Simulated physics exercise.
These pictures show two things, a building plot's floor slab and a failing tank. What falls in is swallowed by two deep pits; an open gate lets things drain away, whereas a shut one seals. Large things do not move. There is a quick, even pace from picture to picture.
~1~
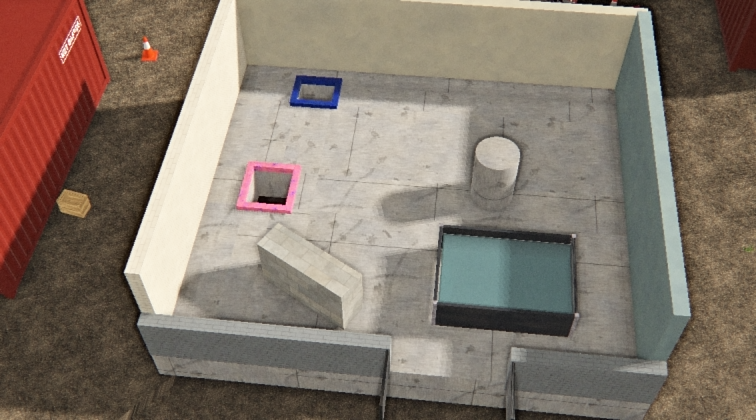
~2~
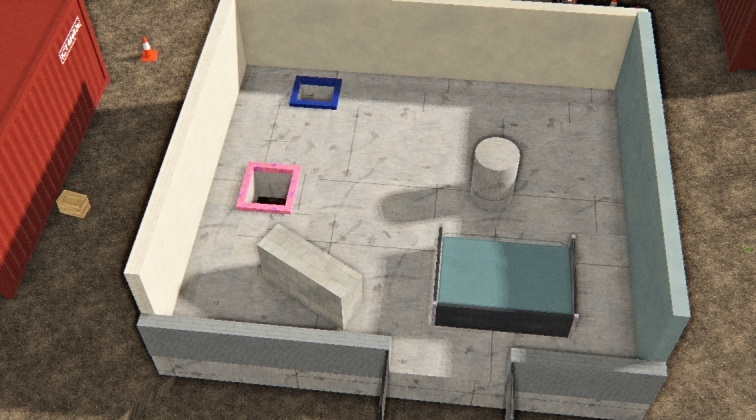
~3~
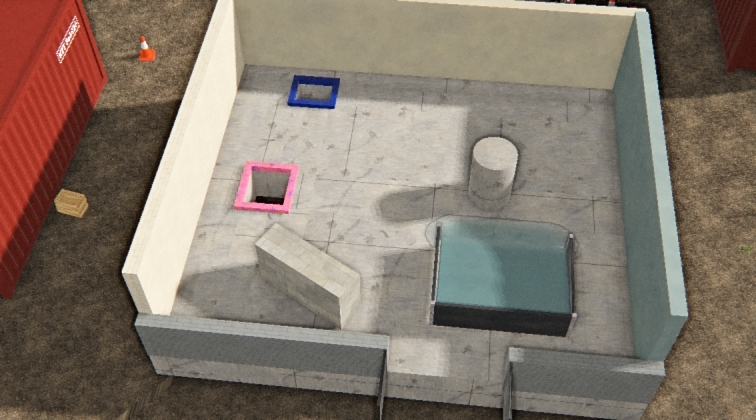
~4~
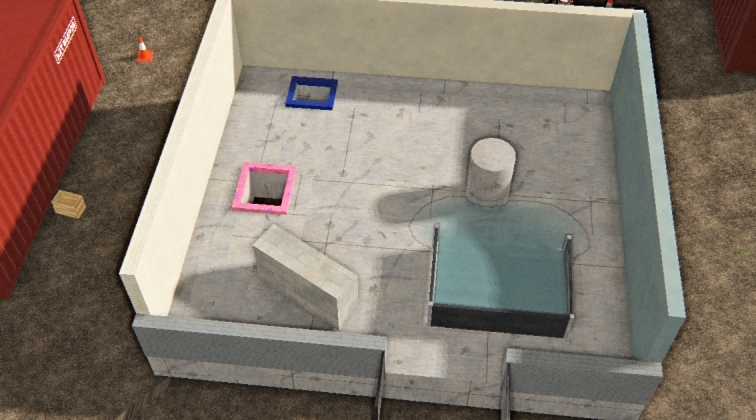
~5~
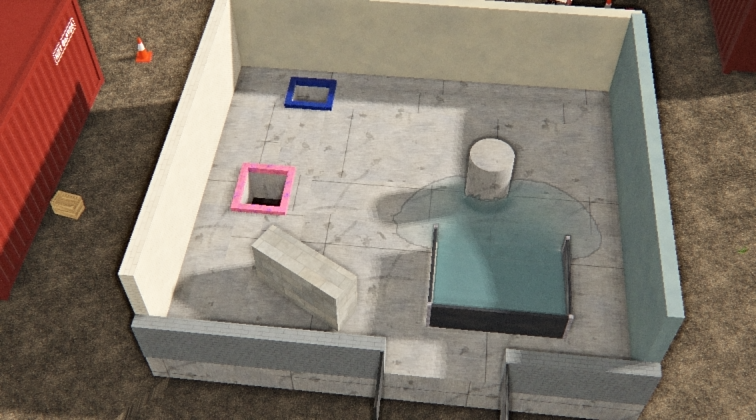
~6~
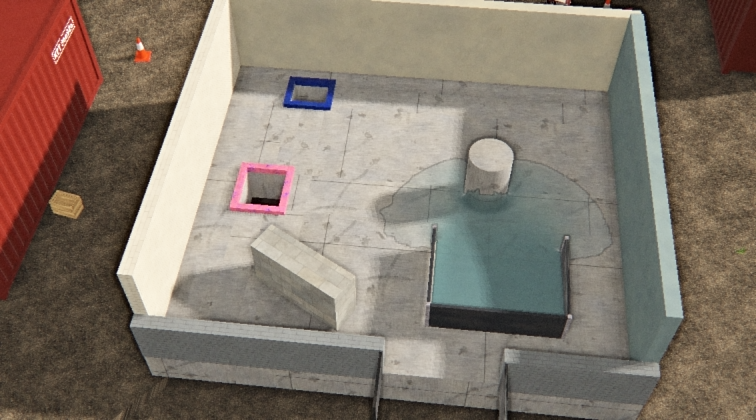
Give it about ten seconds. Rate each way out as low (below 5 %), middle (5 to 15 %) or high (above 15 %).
Ratings - gate: Low; blue pit: Low; pink pit: Low.
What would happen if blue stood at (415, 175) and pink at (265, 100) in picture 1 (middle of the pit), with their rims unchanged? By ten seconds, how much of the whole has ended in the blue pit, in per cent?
Note: Blue pit, 6 percent.
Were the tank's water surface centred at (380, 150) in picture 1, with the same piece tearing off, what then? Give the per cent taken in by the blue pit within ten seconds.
I'd put the blue pit at 10 % of the whole.
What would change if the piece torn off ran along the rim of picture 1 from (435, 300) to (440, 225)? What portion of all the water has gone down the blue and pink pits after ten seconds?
In percent: Blue 0, pink 12.
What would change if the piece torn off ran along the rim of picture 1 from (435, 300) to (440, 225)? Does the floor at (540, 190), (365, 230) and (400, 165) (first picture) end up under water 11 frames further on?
The first would be still unwetted, the second drenched and the third still unwetted.
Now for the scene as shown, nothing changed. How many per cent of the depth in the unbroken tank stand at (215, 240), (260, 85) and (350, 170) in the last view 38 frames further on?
I'd say close to 0, 14 and 10 percent.
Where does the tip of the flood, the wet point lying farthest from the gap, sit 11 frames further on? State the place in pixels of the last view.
Estimated pixel: (355, 77).
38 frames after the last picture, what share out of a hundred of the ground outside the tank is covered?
My estimate is near 70 per cent.
A moment on, water covers 30 % of the floor; the gate 0 %, the blue pit 0 %, the pink pit 0 %.
Next, water covers 45 % of the floor; the gate 0 %, the blue pit 0 %, the pink pit 0 %.
Then, water covers 60 % of the floor; the gate 0 %, the blue pit 0 %, the pink pit 0 %.
Later, water covers 70 % of the floor; the gate 0 %, the blue pit 0 %, the pink pit 0 %.
In the end, water covers 90 % of the floor; the gate 0 %, the blue pit 0 %, the pink pit 0 %.
